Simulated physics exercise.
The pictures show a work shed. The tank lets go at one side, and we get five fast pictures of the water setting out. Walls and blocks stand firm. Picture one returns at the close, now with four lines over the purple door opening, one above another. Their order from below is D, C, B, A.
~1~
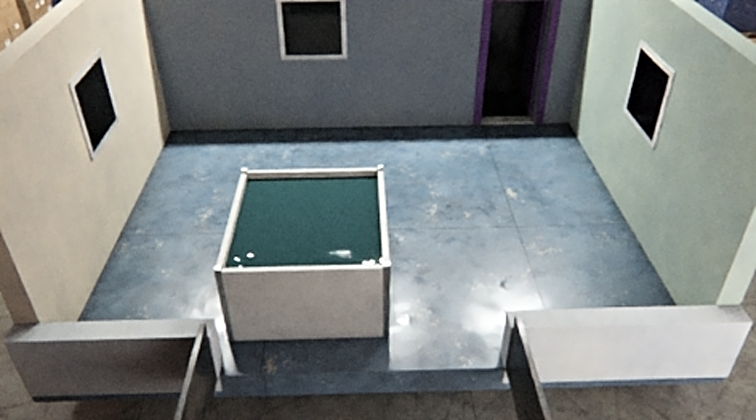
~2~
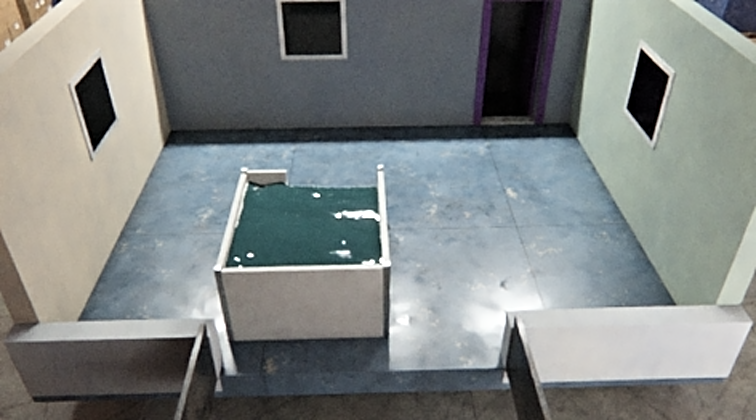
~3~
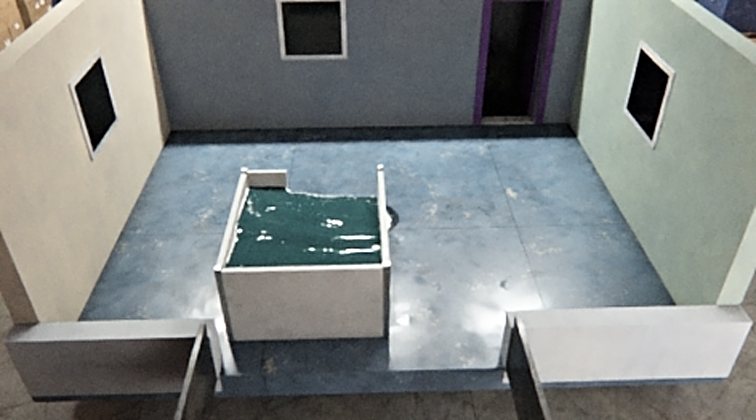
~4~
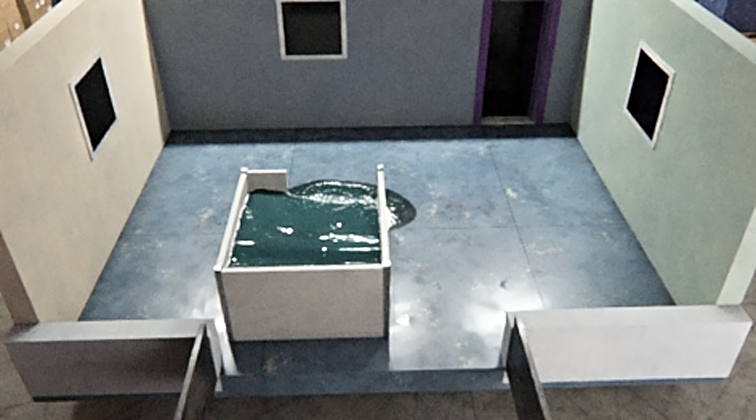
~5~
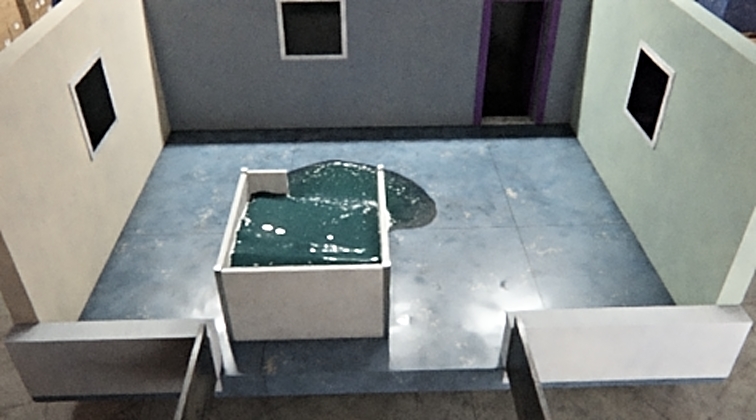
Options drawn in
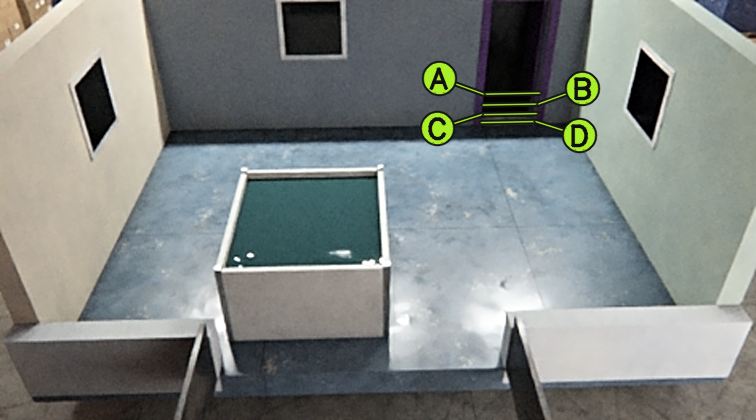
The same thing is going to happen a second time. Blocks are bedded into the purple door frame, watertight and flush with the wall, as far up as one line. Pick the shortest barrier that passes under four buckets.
I would pick mark C.
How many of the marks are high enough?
Three of them.
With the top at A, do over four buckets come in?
No, not at all.
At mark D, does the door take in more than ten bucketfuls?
Yes, it does.
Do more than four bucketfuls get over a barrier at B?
No.
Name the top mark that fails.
D.
On the marked copy, A at (511, 93); B at (510, 104); C at (509, 114); D at (508, 122); from the bottom up D, C, B, A.
If A is chosen, nothing gets over.
If B is chosen, nothing gets over.
If C is chosen, a splash gets over, under a bucket.
If D is chosen, some 15 bucketfuls get in.
